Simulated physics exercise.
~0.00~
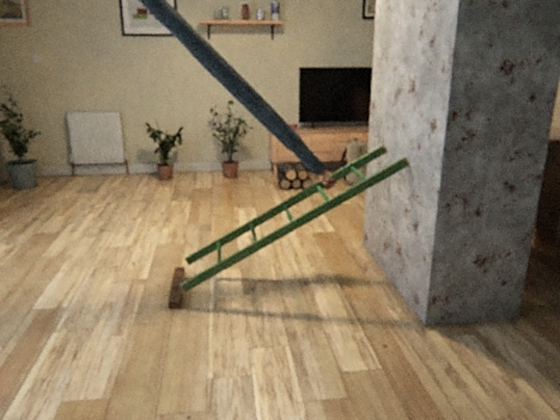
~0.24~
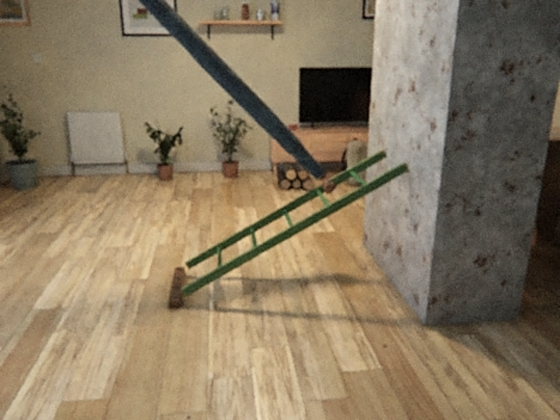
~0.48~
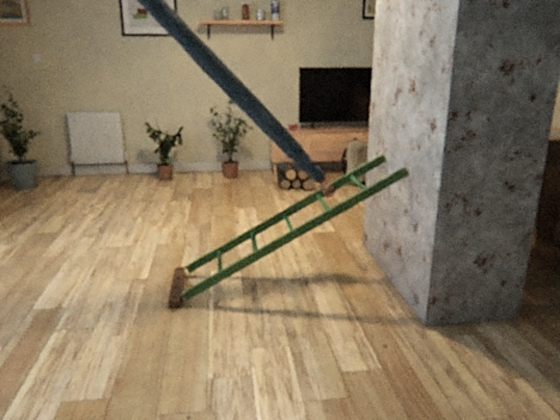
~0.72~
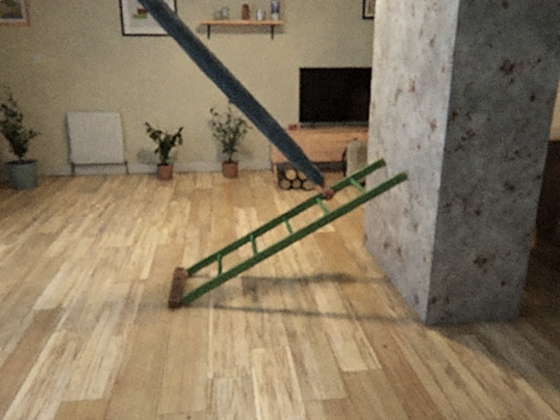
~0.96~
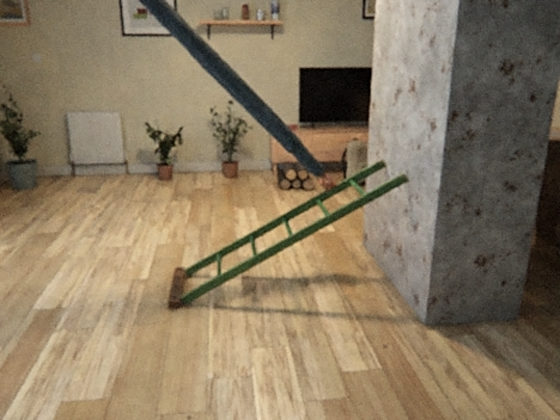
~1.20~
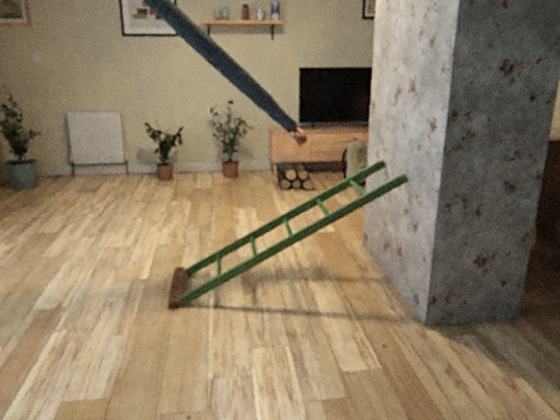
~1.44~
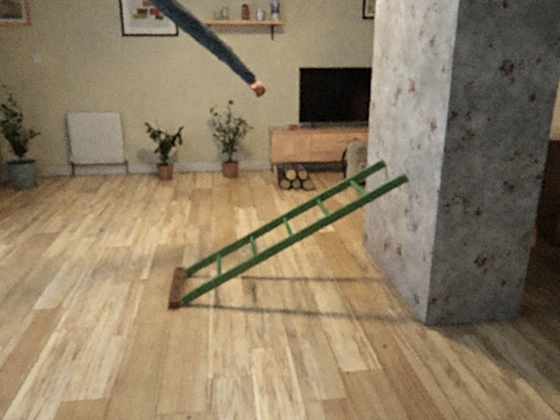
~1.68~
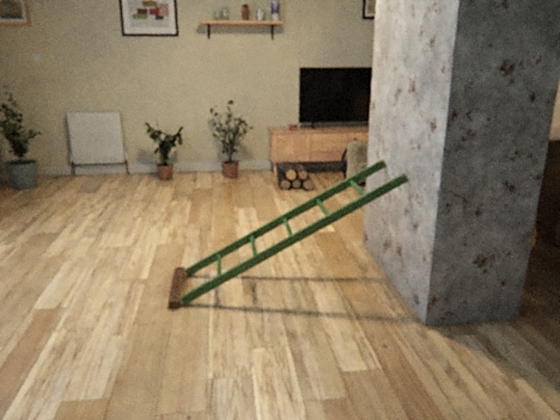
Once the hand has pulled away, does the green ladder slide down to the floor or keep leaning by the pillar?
It keeps leaning by the pillar, with its lower end still at the wooden batten.
A green ladder is lowered slightly by a hand on a long dark sleeve until it leans toward a mottled grey pillar, its foot against a wooden batten on the floor. The hand lets go and withdraws out of view, and the ladder stays leaning.
